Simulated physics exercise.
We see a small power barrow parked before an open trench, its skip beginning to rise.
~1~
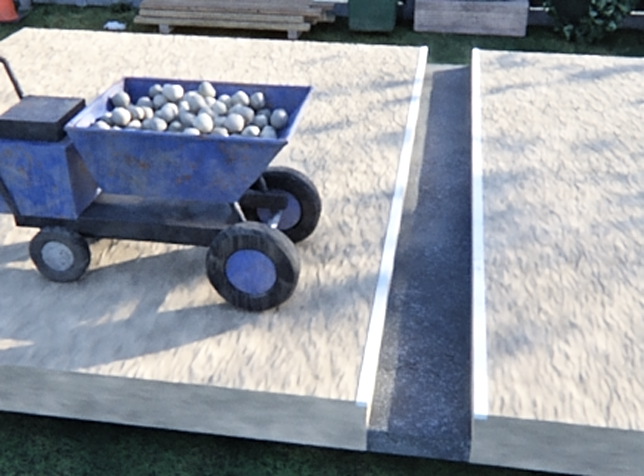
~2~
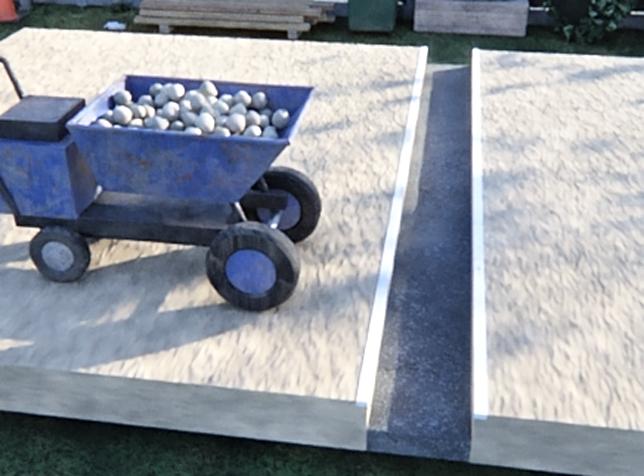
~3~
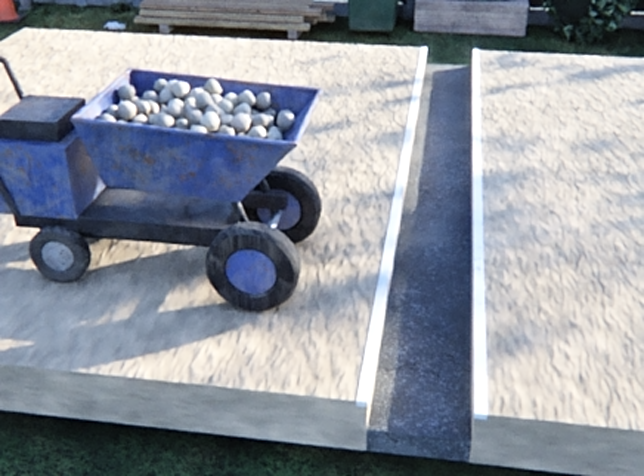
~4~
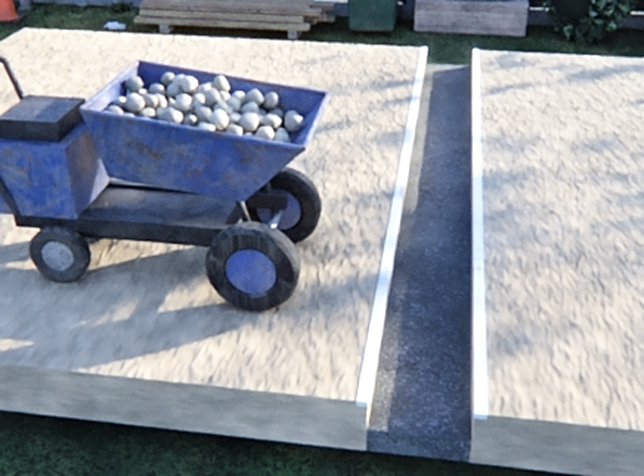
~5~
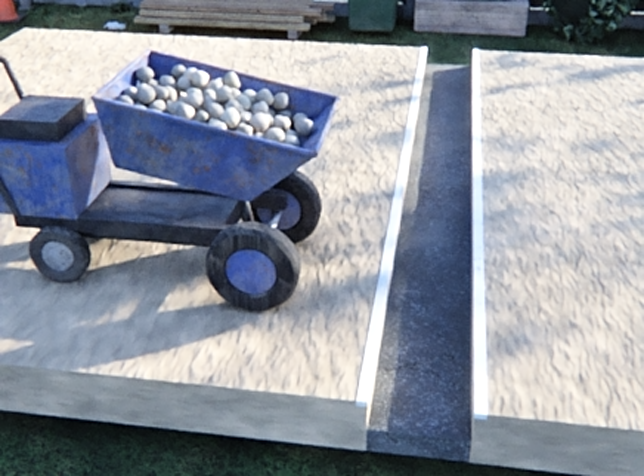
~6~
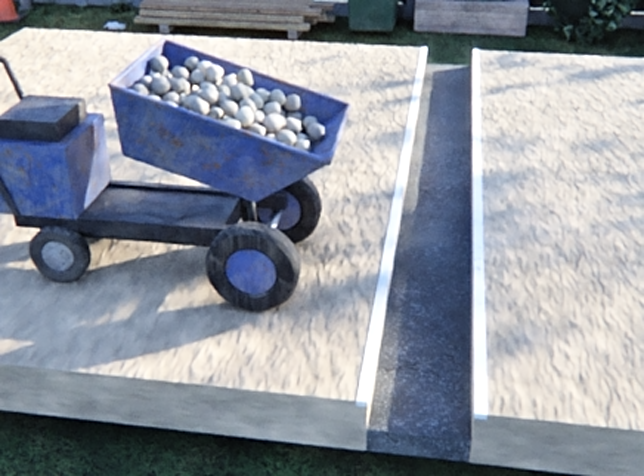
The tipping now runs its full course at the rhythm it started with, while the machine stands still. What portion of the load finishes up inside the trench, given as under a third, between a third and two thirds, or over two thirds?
The share in the trench is beyond two thirds.
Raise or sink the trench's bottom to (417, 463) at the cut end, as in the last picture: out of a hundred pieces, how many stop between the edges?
Estimated share: Approx. 90 %.
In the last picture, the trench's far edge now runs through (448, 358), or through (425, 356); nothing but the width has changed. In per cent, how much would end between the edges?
Estimated share: Try 1 approx. 60 in a hundred, try 2 approx. 30 in a hundred.
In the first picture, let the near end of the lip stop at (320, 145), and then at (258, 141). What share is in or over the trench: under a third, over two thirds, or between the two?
At the first place in the middle band, at the second more than two thirds.
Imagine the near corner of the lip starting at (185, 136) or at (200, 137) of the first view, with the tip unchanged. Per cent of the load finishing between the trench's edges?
Some 40 in a hundred, then some 50 in a hundred.
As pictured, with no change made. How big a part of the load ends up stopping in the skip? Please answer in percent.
All told, it is near 0 percent.
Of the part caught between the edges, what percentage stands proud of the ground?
My estimate would be close to 30 per cent.
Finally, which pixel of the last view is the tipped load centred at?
Resting centre, last frame: Roughly (441, 293).
Just after the last frame, skip tipped steeply; every one in the skip.
A moment on, skip tipped right over; the larger part in the skip; roughly a quarter in or heaped over the trench; about a tenth falling.
Further on, skip tipped right over; about a tenth in the skip; the larger part in or heaped over the trench; roughly a quarter beyond it.
When it is over, skip tipped right over; just a few in the skip; just a few short of the trench; the larger part in or heaped over the trench; roughly a quarter beyond it.
